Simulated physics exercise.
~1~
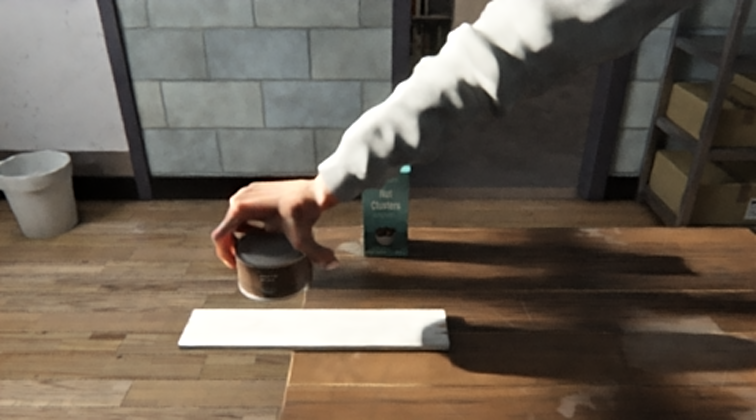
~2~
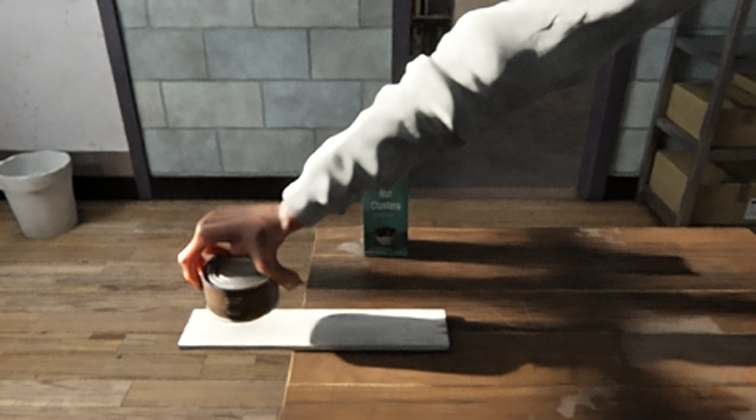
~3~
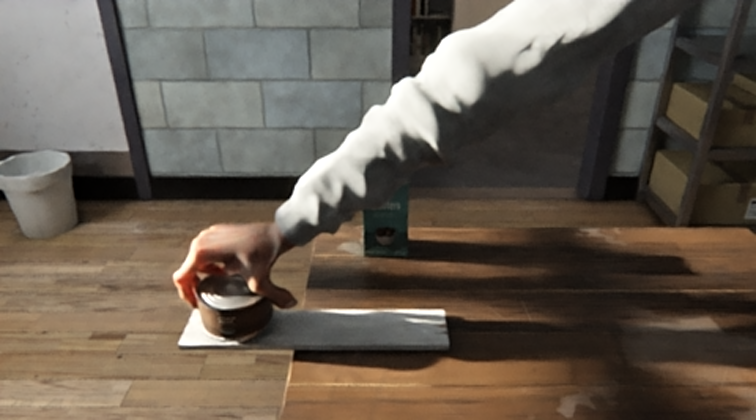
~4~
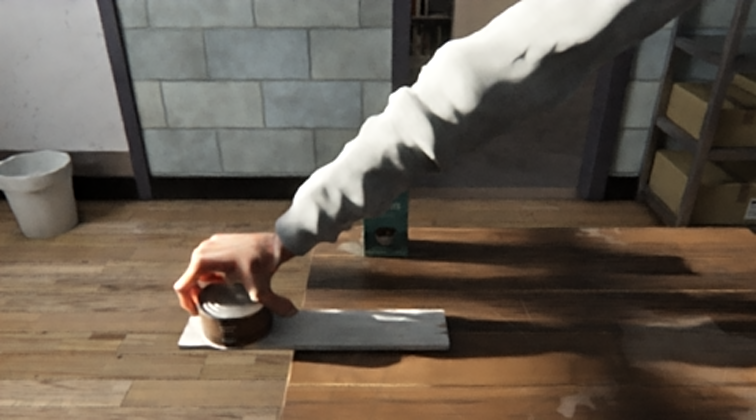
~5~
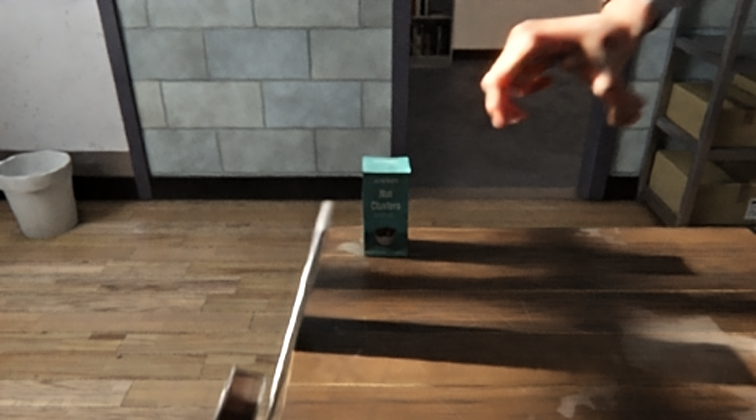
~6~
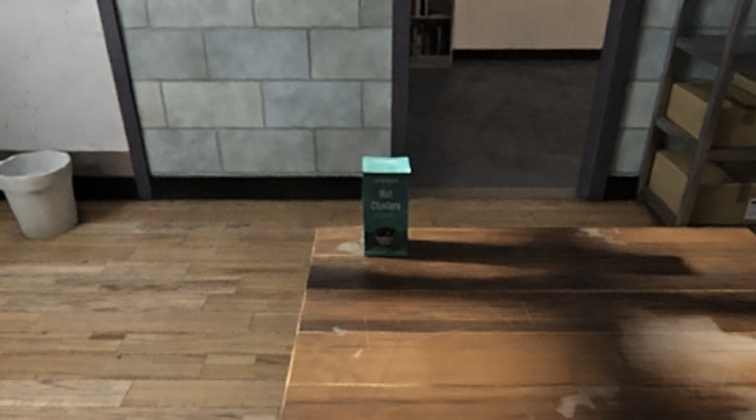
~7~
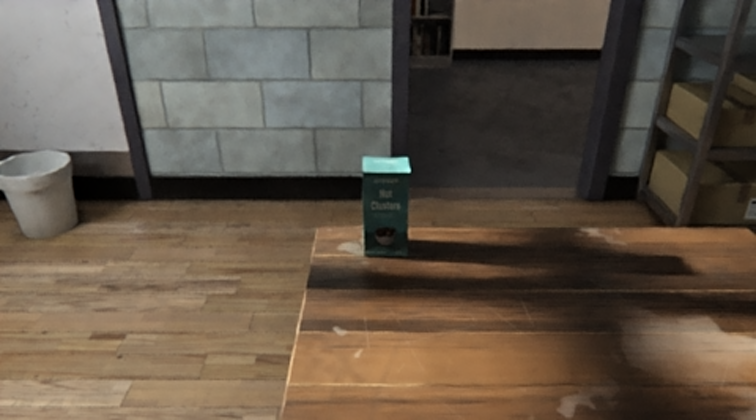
In a room with a grey block wall and a wooden floor, a still view looks across a wooden table whose left edge is exposed. A white board lies partly on the table and juts out to the left, a turquoise carton stands near the far corner, and a hand in a white sleeve holds a brown tub. The hand moves the tub left and lowers it onto the board's overhanging end. It lets go and draws back, and the board tips steeply as the tub drops. Both go out of sight below, leaving the carton standing in place.
